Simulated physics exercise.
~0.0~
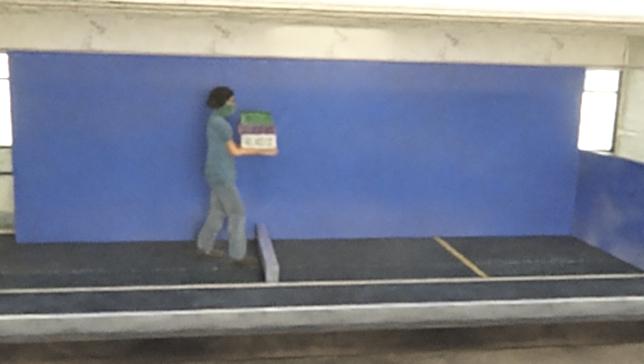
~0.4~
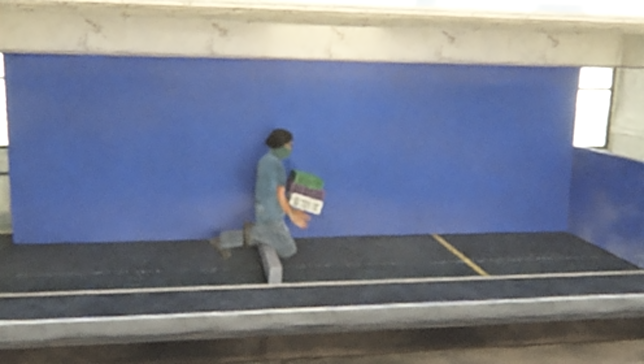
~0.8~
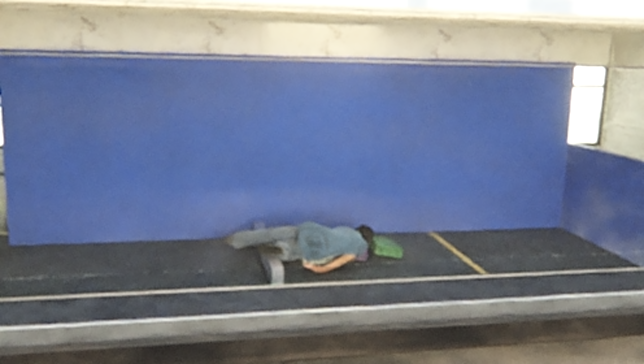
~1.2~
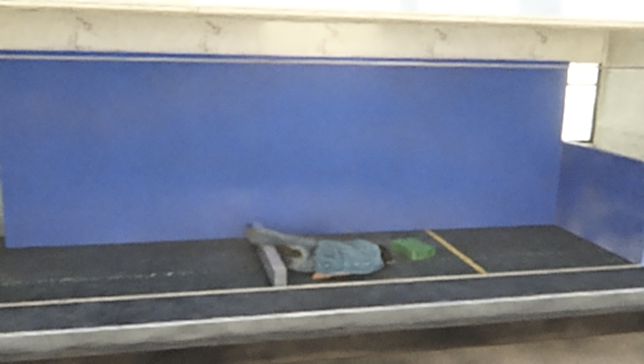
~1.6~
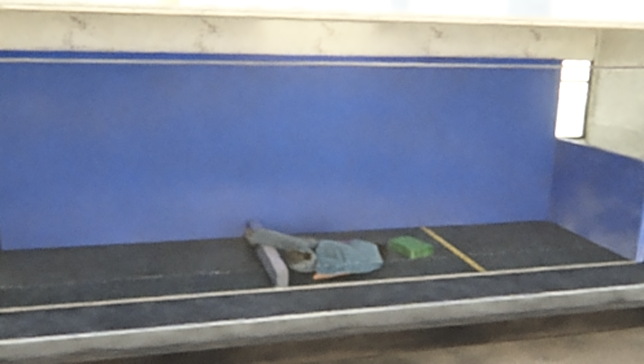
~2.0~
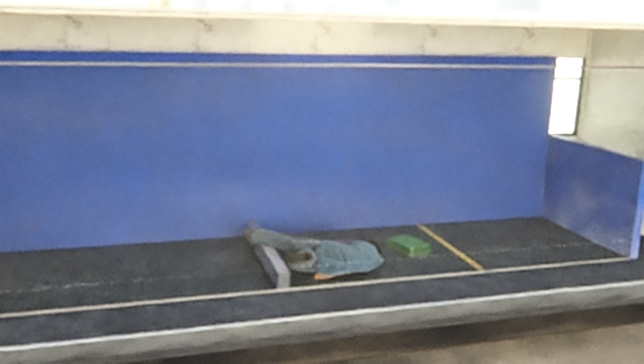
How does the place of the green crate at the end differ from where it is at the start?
At the start the green crate is at the top of the stack in the person's arms, above the rail. By the end it lies on the dark floor farther to the right, just short of the yellow line.
